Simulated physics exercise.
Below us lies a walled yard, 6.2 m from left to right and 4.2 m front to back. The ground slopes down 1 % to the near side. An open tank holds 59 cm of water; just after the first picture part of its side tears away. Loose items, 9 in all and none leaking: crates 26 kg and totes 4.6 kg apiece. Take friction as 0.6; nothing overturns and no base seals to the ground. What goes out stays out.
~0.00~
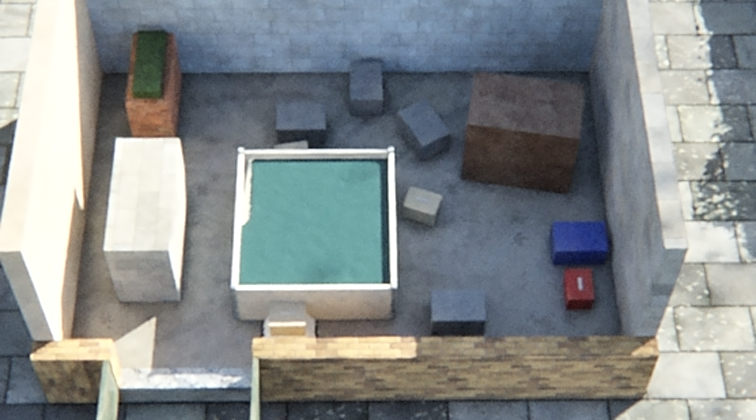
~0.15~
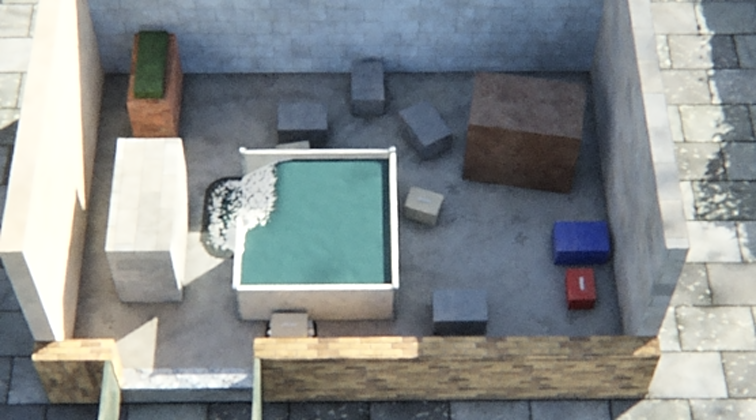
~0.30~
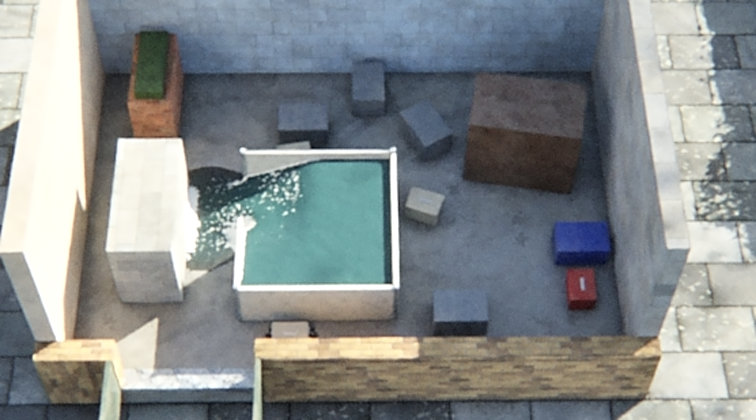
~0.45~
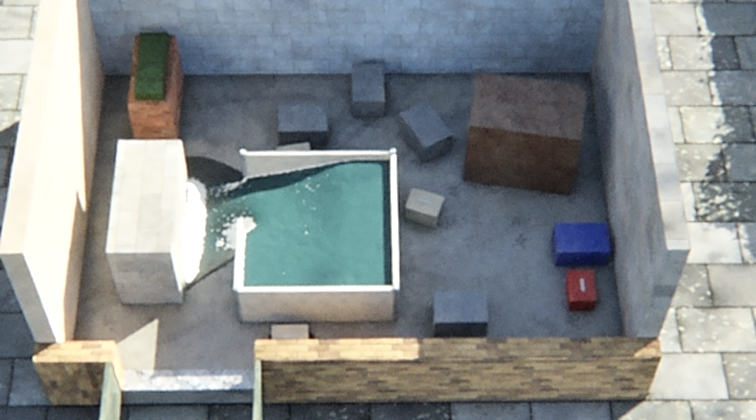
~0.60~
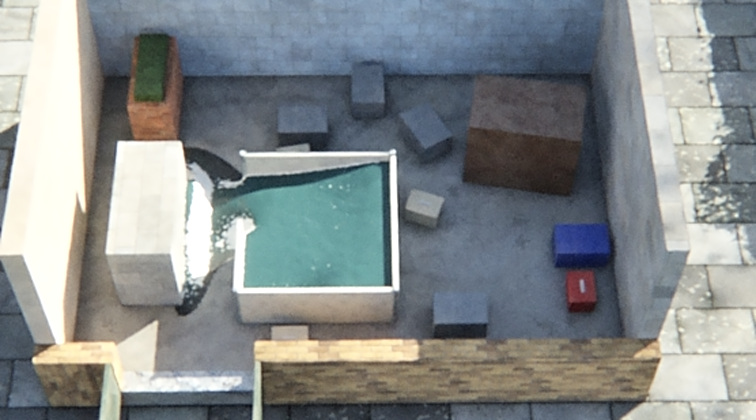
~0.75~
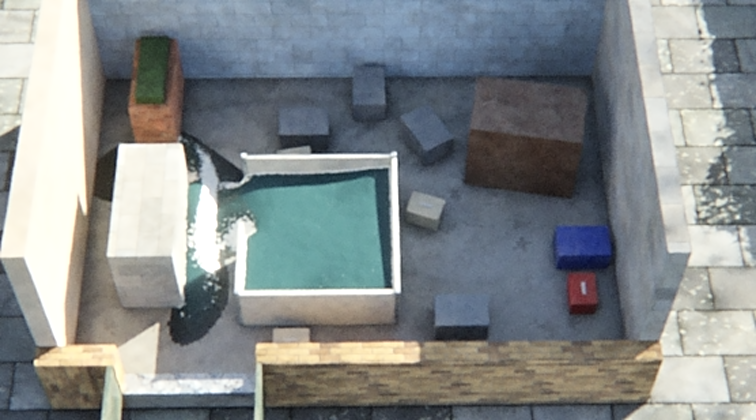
In a walled yard scattered with blocks and crates, the left side of an open water tank breaks open and water gushes out, striking a pale block and spreading along the ground beside it, while the red and blue containers stay put.
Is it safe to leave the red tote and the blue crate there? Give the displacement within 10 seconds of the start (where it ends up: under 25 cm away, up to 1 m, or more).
The red tote holds its place, the blue crate barely shifts.
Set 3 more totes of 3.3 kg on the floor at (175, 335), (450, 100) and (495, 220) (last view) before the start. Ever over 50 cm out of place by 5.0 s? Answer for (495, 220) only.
Answer: Short of it.
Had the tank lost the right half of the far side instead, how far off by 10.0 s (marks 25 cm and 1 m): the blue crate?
In that case the blue crate slides a little.
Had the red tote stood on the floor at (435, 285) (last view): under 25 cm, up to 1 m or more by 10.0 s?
It barely shifts.
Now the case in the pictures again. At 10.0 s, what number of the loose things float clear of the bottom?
At that moment 1.
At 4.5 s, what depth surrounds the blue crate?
Roughly 0 cm.
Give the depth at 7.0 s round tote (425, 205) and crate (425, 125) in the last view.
About 2 and 4 cm.
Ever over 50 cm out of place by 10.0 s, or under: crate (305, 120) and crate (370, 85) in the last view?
In turn: Under, over.
After 2.0 s the red tote is near (583, 288), 0.0 m from its start, aground; the blue crate is near (583, 240), 0.0 m from its start, aground; 0 of 9 are out; 0 afloat.
After 4.5 s the red tote is near (583, 288), 0.0 m from its start, aground; the blue crate is near (583, 240), 0.0 m from its start, aground; 0 of 9 are out; 0 afloat.
After 7.0 s the red tote is near (583, 288), 0.0 m from its start, aground; the blue crate is near (583, 240), 0.0 m from its start, aground; 0 of 9 are out; 1 afloat.
After 10.0 s the red tote is near (583, 288), 0.0 m from its start, aground; the blue crate is near (583, 240), 0.0 m from its start, aground; 0 of 9 are out; 1 afloat.
